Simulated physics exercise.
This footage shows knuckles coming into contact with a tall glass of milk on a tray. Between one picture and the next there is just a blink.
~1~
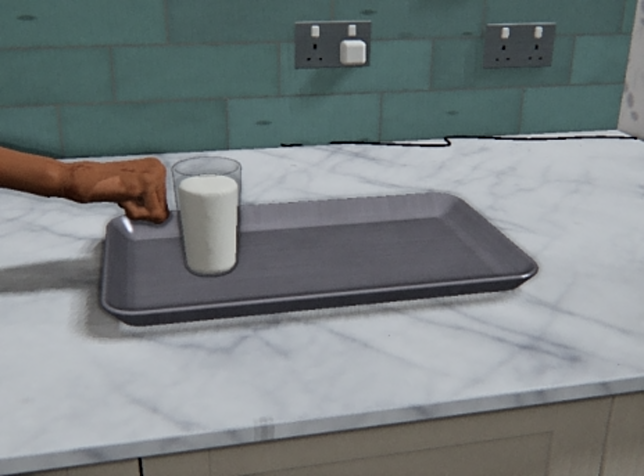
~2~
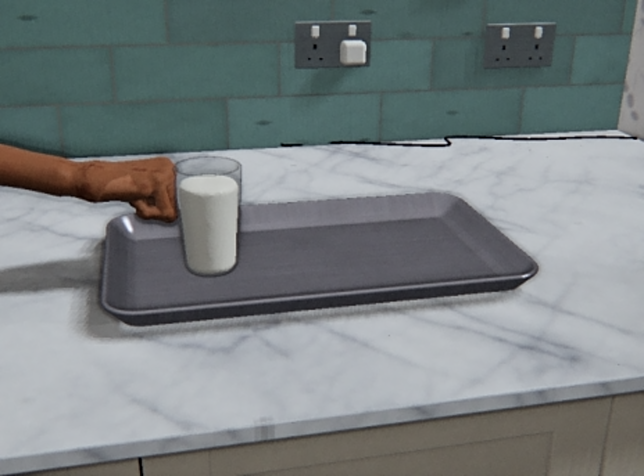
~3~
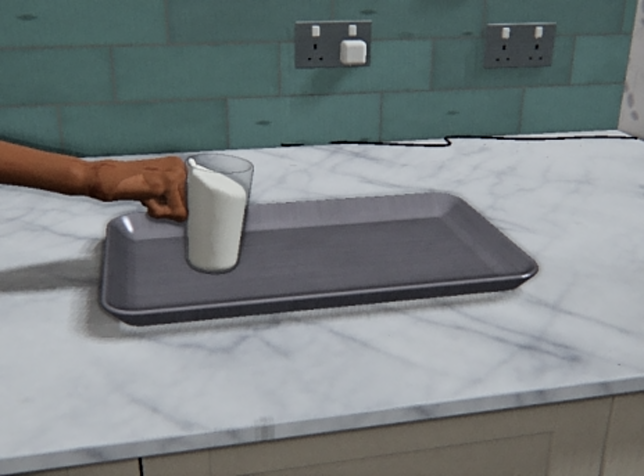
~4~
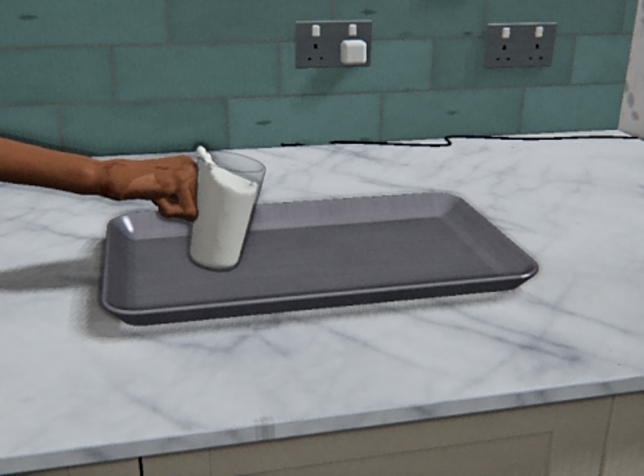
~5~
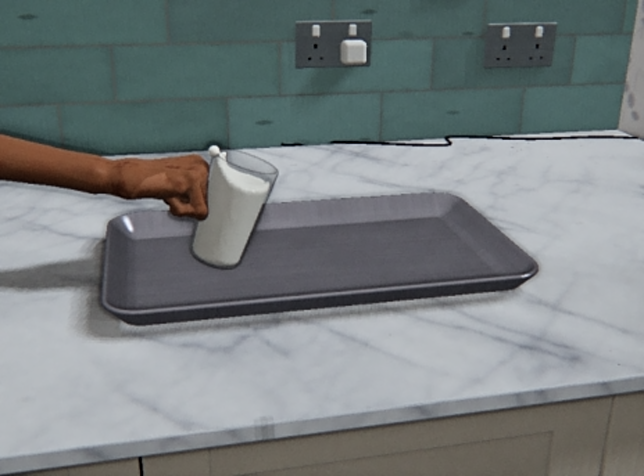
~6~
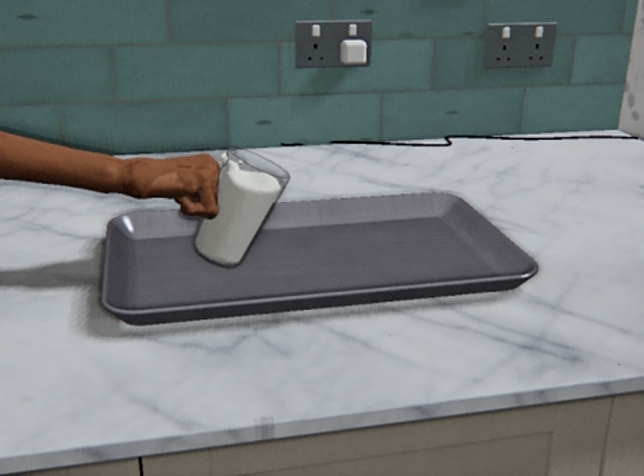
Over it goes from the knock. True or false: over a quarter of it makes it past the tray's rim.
True.
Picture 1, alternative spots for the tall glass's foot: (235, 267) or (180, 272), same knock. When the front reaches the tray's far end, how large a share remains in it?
The first gives 65 %, the second 45 %.
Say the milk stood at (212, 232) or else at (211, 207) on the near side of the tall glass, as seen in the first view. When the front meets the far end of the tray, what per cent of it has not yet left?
It holds around 45 in a hundred the first time and around 55 in a hundred the second.
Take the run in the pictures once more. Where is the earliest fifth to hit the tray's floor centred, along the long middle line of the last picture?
At about (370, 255).
A moment on, the tall glass is falling and 95 per cent is in the glass, 0 on the tray and 5 above or beyond its rim.
Next, the tall glass lies on its side and 60 per cent is in the glass, 36 on the tray and 4 above or beyond its rim.
Then the tall glass lies on its side and 33 per cent is in the glass, 54 on the tray and 14 above or beyond its rim.
Later the tall glass lies on its side and 18 per cent is in the glass, 49 on the tray and 34 above or beyond its rim.
In the end 66 per cent is held by tray and glass, 34 is off the tray.
